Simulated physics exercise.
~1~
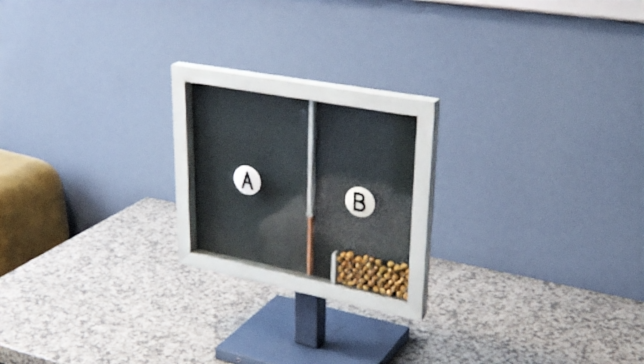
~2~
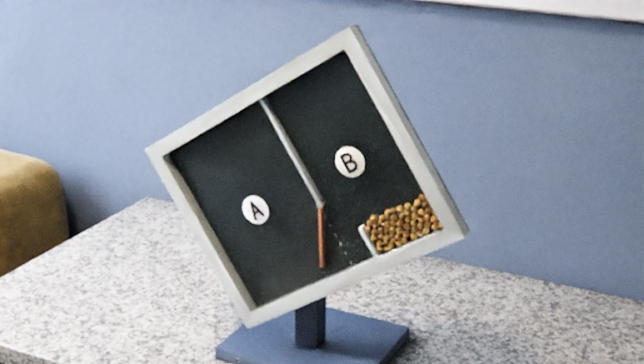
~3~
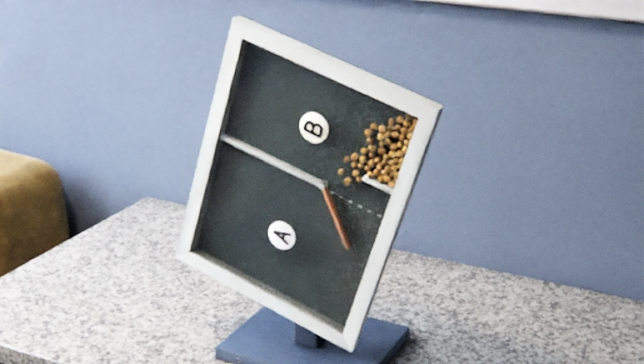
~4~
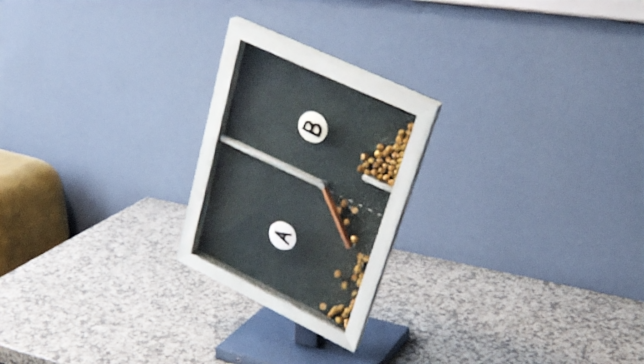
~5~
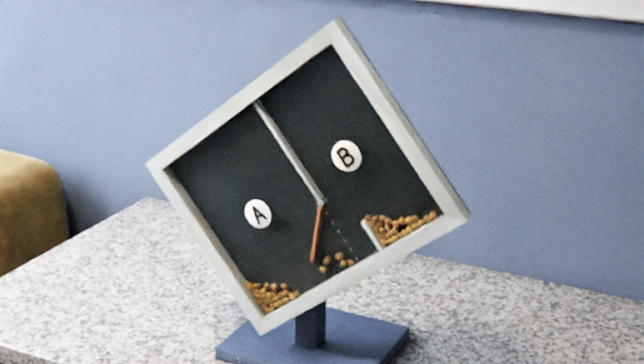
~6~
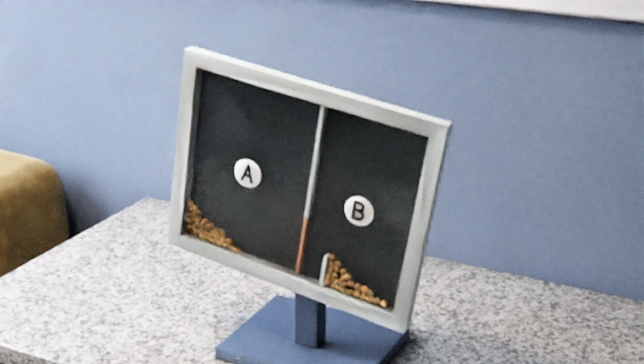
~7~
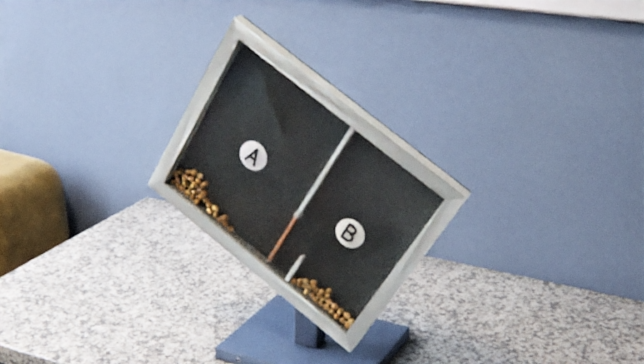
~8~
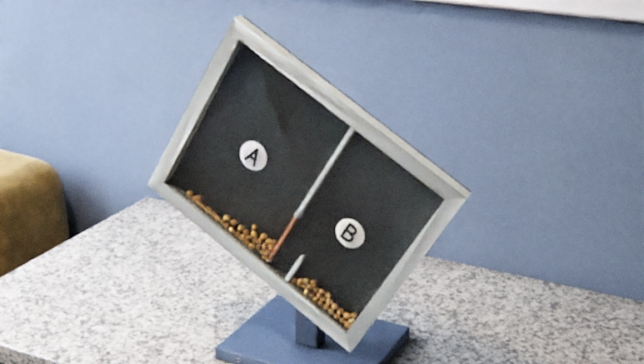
We see a framed box of small beads turn anticlockwise on a stand until some spill from side B past a hanging orange flap into side A, then swing back clockwise, the flap closing, and stop tilted with the beads split between both sides.
